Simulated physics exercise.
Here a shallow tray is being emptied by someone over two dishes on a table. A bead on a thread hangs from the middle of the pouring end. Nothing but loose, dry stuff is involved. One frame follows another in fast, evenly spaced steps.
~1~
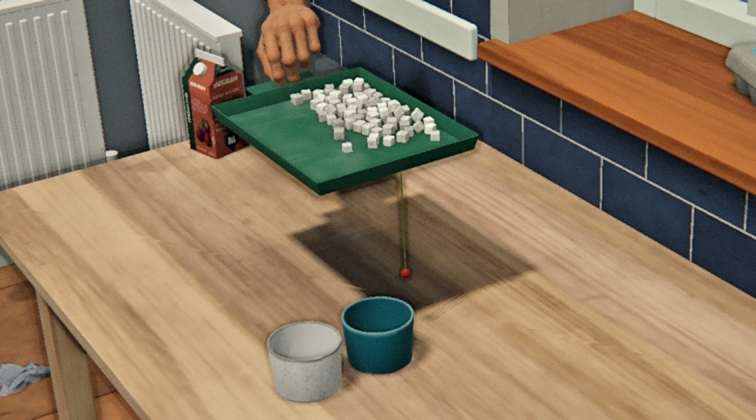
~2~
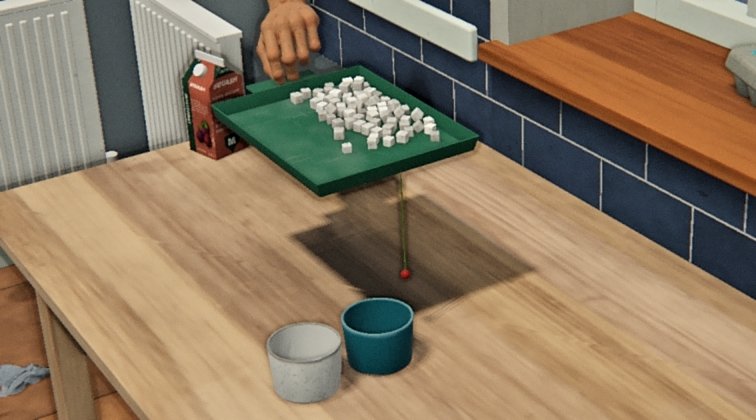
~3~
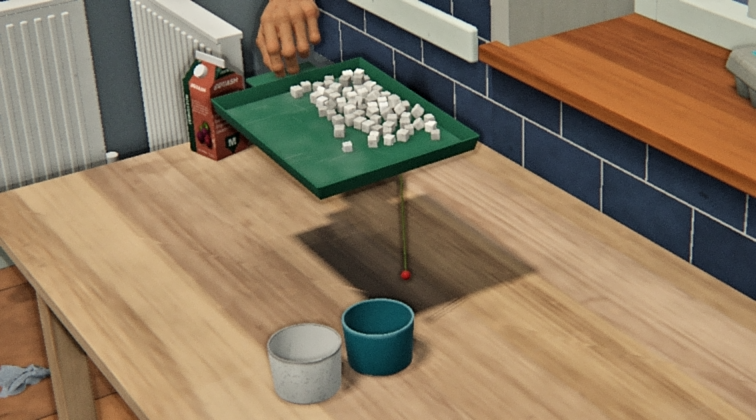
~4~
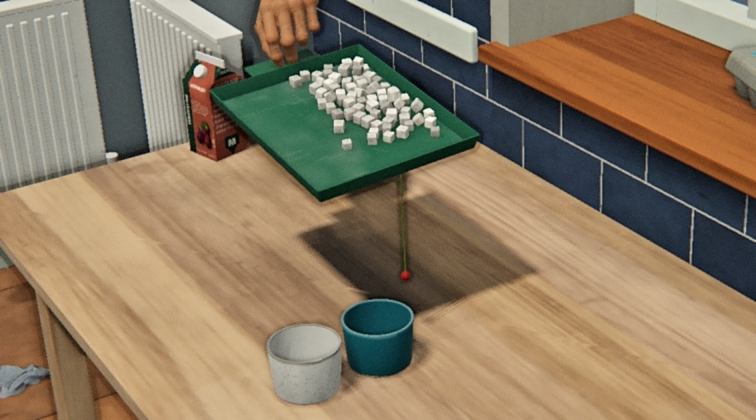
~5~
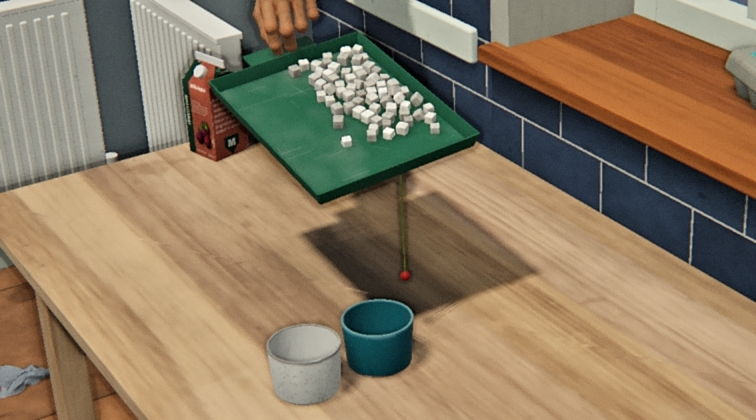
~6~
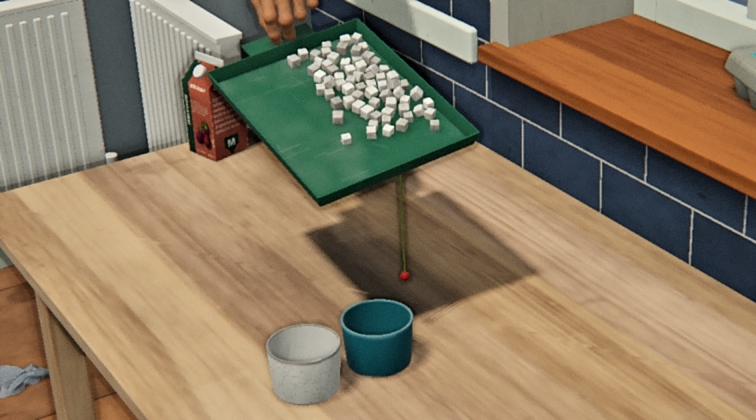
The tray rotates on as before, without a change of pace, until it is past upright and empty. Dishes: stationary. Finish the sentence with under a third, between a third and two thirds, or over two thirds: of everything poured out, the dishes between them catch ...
Of everything poured out, the dishes between them catch between a third and two thirds.
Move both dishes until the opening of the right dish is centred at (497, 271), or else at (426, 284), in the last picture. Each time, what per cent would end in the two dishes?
About 0 per cent first, then about 30 per cent.
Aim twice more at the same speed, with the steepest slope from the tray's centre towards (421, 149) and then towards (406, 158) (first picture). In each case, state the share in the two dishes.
0 % and 0 %.
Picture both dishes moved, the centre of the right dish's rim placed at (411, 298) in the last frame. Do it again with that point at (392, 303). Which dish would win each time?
The one on the left side, then the one on the left side.
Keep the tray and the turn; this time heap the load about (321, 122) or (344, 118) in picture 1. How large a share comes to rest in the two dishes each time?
60 % and 50 %.
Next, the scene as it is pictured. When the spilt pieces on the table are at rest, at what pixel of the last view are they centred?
Somewhere near (340, 352), I think.
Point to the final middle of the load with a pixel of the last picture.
(368, 352).
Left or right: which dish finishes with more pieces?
It's the dish to the right that ends up fuller.
Just after the last frame, tray tipped steeply; the larger part on the tray; just a few in the left dish; about a tenth in the air.
A moment on, tray tipped past a quarter turn; the larger part on the tray; about a tenth in the left dish; about a tenth in the right dish; about a tenth outside both; just a few in the air.
Further on, tray tipped past a quarter turn; about a tenth in the left dish; roughly a third in the right dish; roughly half outside both.
When it is over, tray tipped past a quarter turn; about a tenth in the left dish; roughly a third in the right dish; roughly half outside both.
